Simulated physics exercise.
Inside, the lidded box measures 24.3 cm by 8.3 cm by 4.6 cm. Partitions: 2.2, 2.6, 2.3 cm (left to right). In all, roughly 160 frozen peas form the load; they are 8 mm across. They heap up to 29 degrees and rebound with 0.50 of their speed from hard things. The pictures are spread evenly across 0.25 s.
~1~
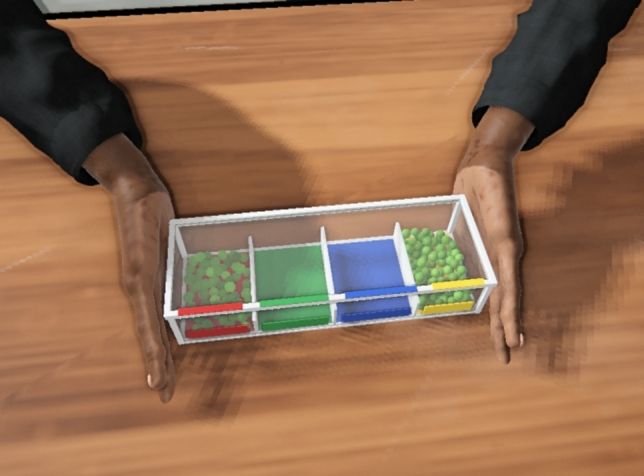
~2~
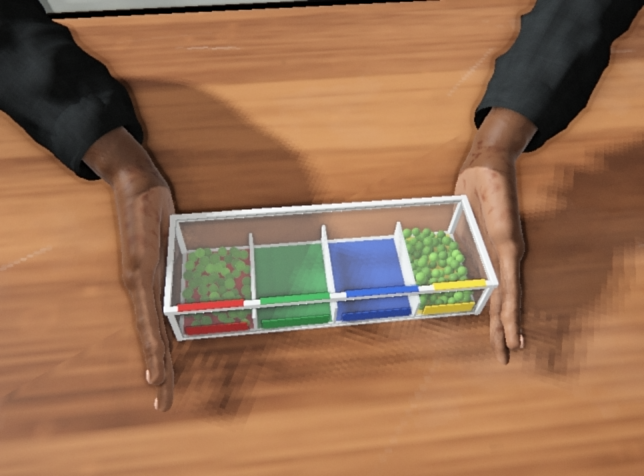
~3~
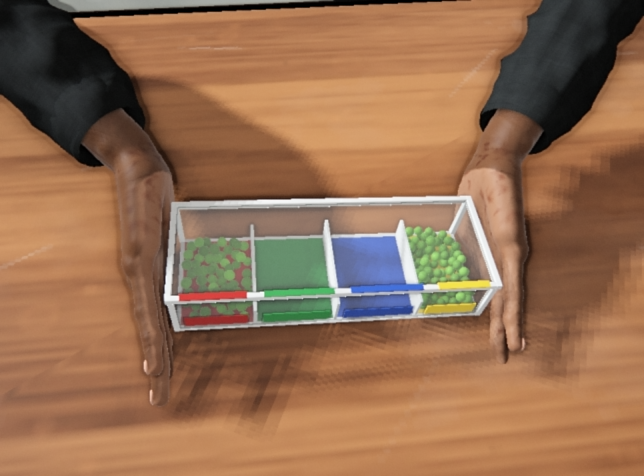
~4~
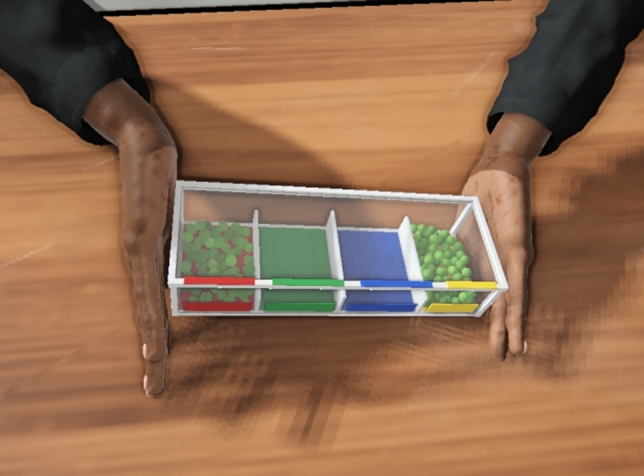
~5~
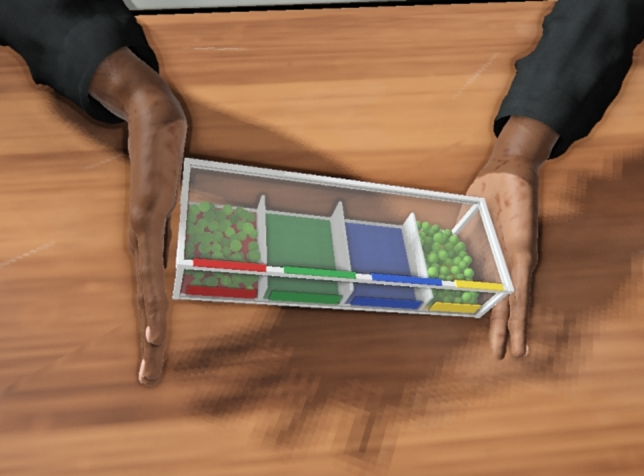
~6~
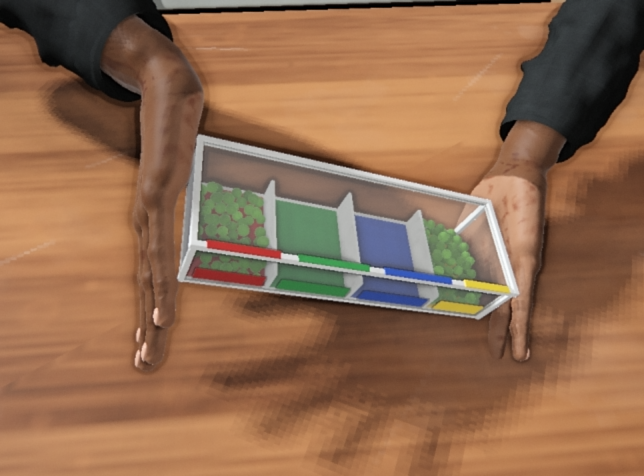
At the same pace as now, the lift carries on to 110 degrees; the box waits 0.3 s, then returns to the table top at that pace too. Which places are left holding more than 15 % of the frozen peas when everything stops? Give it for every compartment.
Red: Not over, blue: Not over, green: Not over, yellow: Over.
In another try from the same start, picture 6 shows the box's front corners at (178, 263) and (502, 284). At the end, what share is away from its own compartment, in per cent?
About 40 per cent.
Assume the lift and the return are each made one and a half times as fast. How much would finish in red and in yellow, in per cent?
The red compartment would end with 0 per cent, the yellow one with 100 per cent.
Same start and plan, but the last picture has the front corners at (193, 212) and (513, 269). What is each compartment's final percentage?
Final shares, in per cent - red: 0, blue: 15, green: 0, yellow: 85.
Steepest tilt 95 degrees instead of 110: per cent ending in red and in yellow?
In per cent, red 0 and yellow 95.
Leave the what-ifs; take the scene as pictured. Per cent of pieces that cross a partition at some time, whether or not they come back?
Close to 40 in a hundred.
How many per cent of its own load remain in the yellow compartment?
Share retained: Approx. 100 %.
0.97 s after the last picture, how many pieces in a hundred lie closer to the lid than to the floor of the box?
Roughly 70 per cent.
Then, 0.97 s after the last picture, tilt 110 degrees; blue 10 %, yellow 85 %.
Then, 1.61 s after the last picture, tilt 57 degrees; yellow 100 %.
Then, 2.30 s after the last picture, tilt 0 degrees; yellow 100 %.
In the end, red 0 %, blue 0 %, green 0 %, yellow 100 %.
